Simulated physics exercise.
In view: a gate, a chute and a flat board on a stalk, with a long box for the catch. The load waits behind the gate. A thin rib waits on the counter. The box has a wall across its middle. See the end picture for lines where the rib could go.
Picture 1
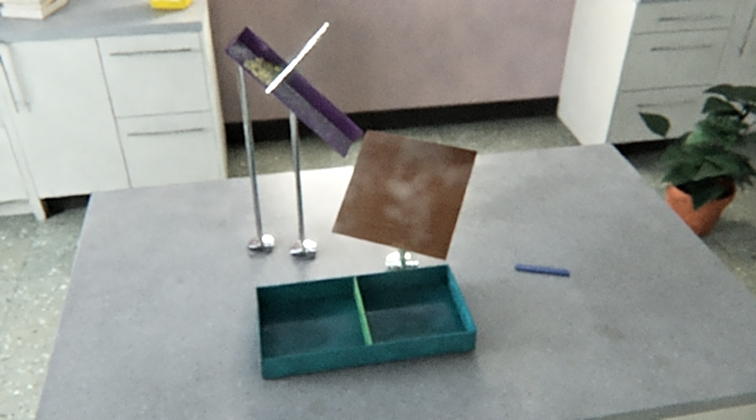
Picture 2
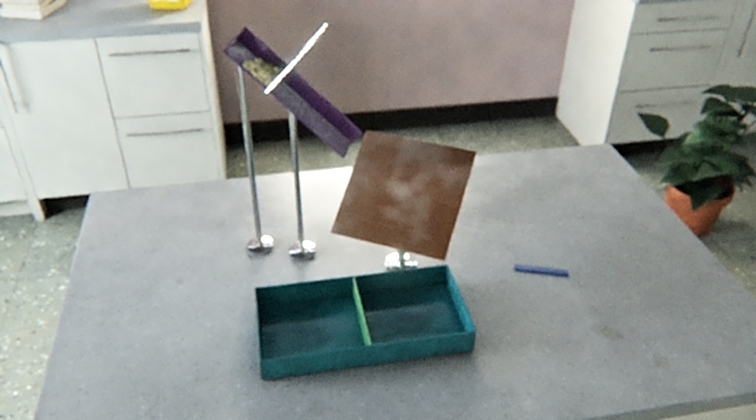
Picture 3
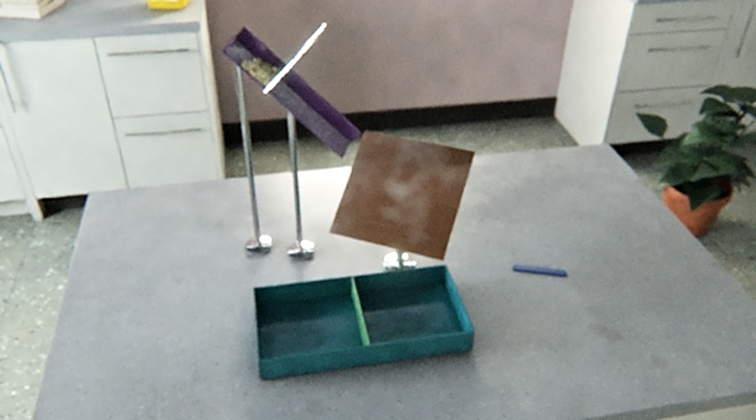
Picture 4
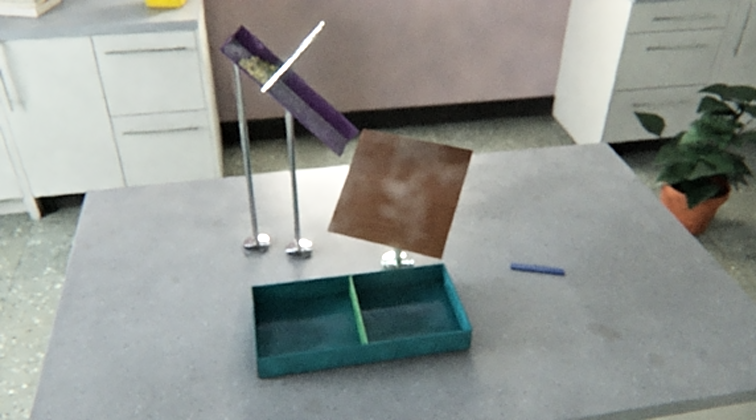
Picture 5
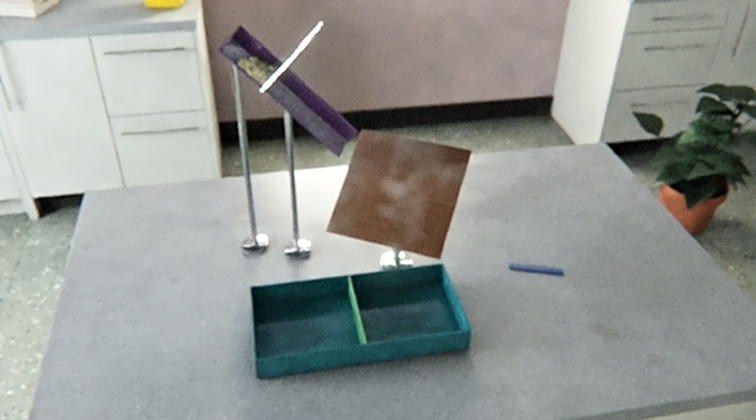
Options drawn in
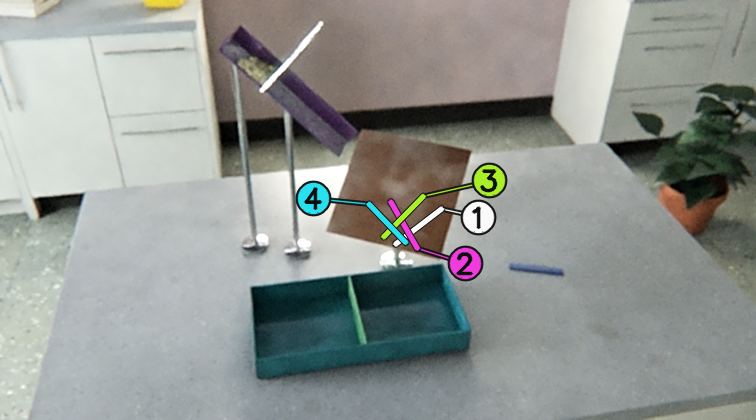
In this clip, a purple chute holding a small load behind a pale gate slopes down toward a tilted brown board, above a divided teal box and a thin blue rib on a grey counter; nothing visibly moves.
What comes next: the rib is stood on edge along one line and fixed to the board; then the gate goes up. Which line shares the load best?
Best: 3.
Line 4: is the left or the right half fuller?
The right half.
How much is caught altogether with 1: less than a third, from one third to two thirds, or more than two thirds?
It is more than two thirds.
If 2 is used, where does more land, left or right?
The right half.
On the marked copy, line 1 from (441, 208) to (395, 244); line 2 from (390, 201) to (417, 248); line 3 from (423, 196) to (383, 236); line 4 from (368, 204) to (405, 242).
Choosing 1, of what is caught, a small part in the left half, nearly all in the right.
Choosing 2, of what is caught, a small part in the left half, most in the right.
Choosing 3, of what is caught, about two thirds in the left half, about a third in the right.
Choosing 4, of what is caught, a small part in the left half, nearly all in the right.
